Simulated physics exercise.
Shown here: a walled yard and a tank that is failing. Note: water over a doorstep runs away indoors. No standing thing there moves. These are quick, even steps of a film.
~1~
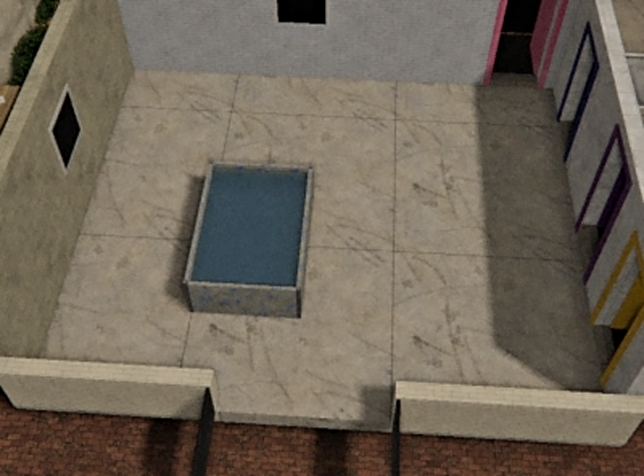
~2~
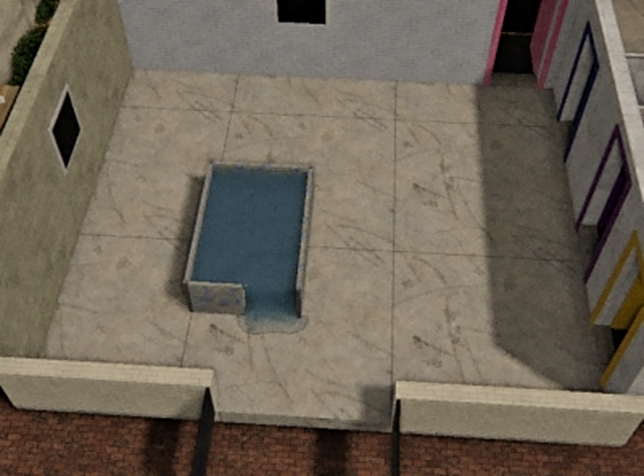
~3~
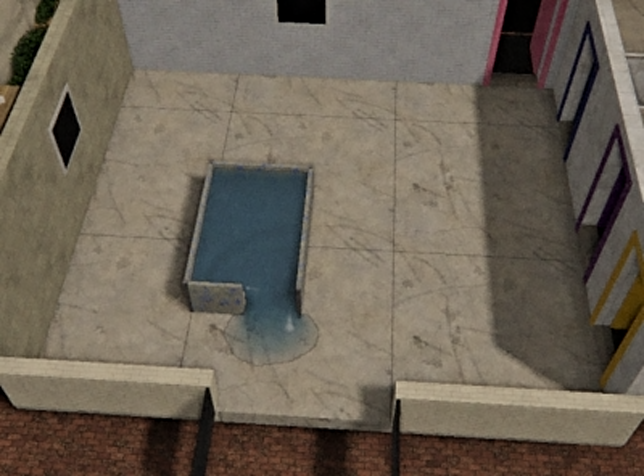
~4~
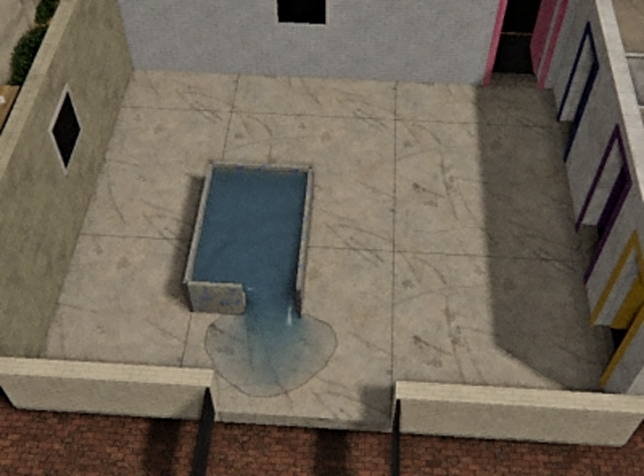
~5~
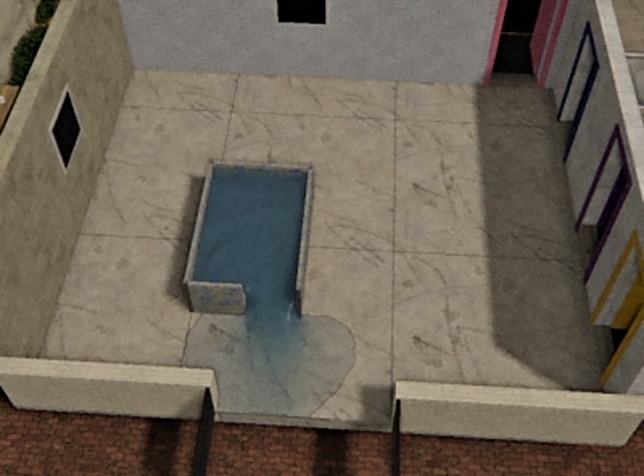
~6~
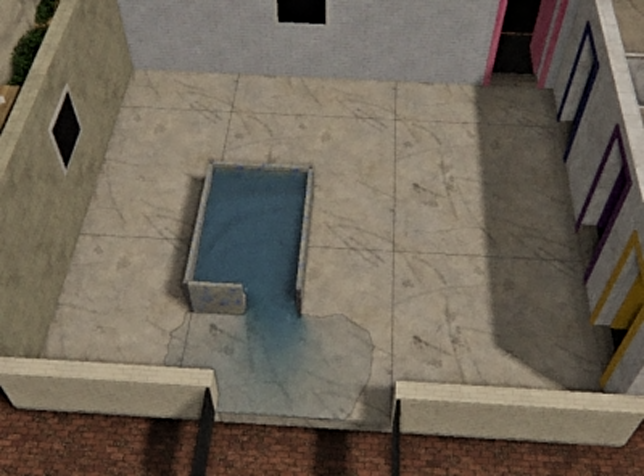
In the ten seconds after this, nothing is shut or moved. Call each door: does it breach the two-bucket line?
Calls: The blue door does not breach it; the pink door does not breach it; the yellow door does not breach it; the purple door does not breach it.
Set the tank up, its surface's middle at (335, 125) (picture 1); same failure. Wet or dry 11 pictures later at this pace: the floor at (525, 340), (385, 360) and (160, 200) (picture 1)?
As listed: Reached, reached, untouched.
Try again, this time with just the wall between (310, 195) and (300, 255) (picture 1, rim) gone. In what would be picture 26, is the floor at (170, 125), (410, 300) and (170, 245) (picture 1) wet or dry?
Point by point: Untouched, swamped and untouched.
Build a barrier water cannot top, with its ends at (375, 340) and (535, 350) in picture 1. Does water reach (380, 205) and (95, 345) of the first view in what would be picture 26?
As listed: Dry, flooded.
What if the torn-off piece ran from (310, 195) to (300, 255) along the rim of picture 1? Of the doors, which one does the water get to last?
That's the pink-painted one.
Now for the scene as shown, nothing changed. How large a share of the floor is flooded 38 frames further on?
Close to 25 %.
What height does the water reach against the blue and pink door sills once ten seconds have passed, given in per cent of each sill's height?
About 0 and 0 per cent.
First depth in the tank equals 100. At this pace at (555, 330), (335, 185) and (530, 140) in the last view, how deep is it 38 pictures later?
The depths come to near 2, 0 and 0 per cent respectively.
A moment on, water covers 10 % of the floor; the blue door not reached, the pink door not reached, the yellow door not reached, the purple door not reached.
Next, water covers 15 % of the floor; the blue door not reached, the pink door not reached, the yellow door not reached, the purple door not reached.
Then, water covers 15 % of the floor; the blue door not reached, the pink door not reached, the yellow door wet at the sill, nothing in, the purple door not reached.
Later, water covers 25 % of the floor; the blue door not reached, the pink door not reached, the yellow door wet at the sill, nothing in, the purple door wet at the sill, nothing in.
In the end, water covers 30 % of the floor; the blue door not reached, the pink door not reached, the yellow door wet at the sill, nothing in, the purple door wet at the sill, nothing in.
